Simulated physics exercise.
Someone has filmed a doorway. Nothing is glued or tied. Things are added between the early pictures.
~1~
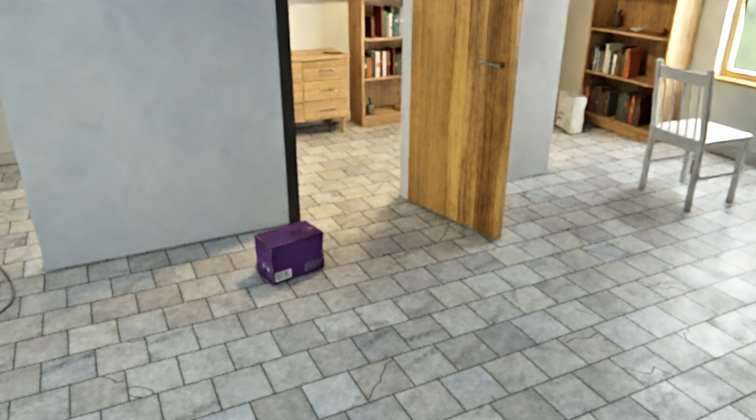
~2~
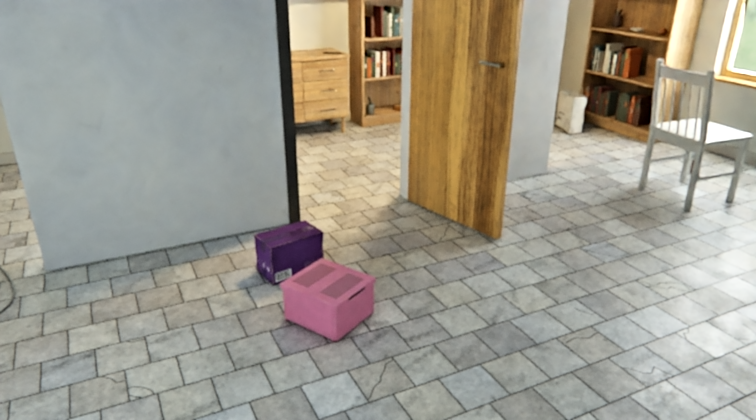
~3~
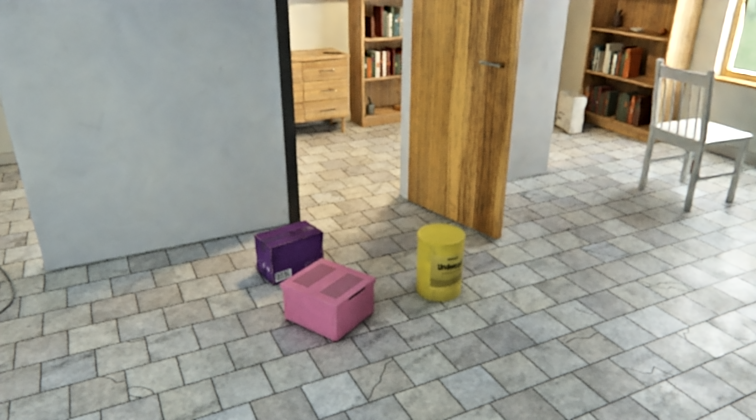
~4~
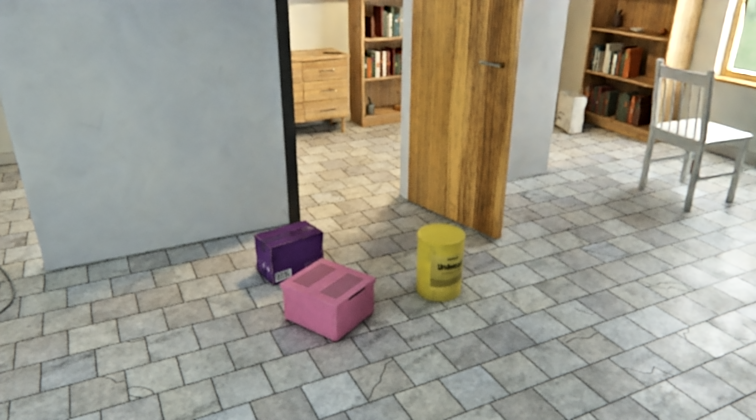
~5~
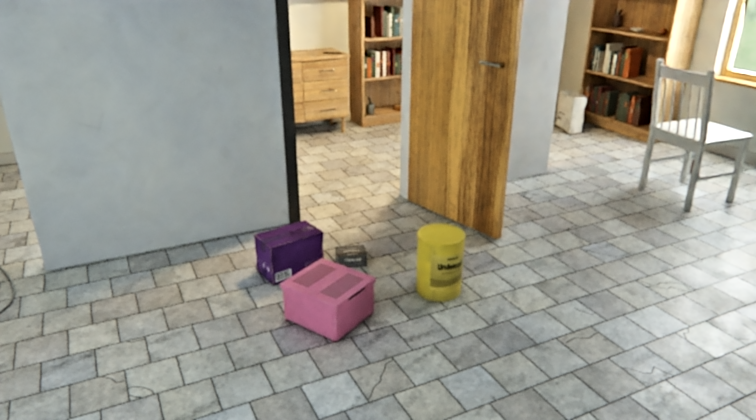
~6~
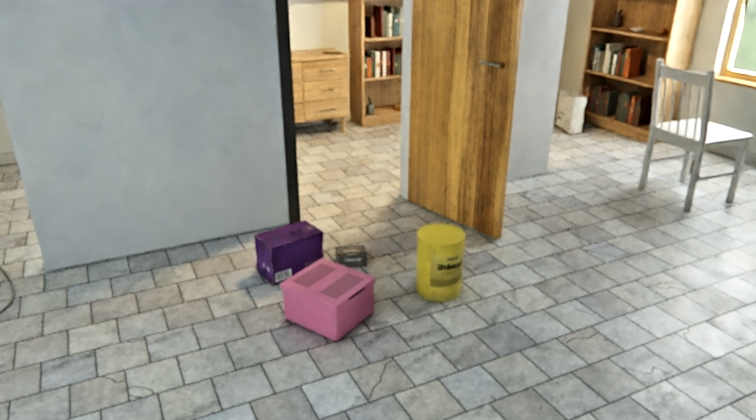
A wide-open wooden door stands in a bright room with grey stone tiles, seen from slightly above, with a pale grey wall to its left and bookshelves and a white chair to its right. A purple box sits alone near the doorway at first. A pink tote appears before it, then a yellow pail to the right, then a small grey box behind the tote, while door and camera stay still.
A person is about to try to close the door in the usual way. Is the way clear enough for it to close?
In the end the door shuts.
Then, 0.70 s after the last picture, door 80° open.
Then, 1.20 s after the last picture, door 47° open.
Then, 1.60 s after the last picture, door 18° open.
At rest, door 0° open; all 4 in place. Seen from the same camera at the end, grey box near (351, 256).
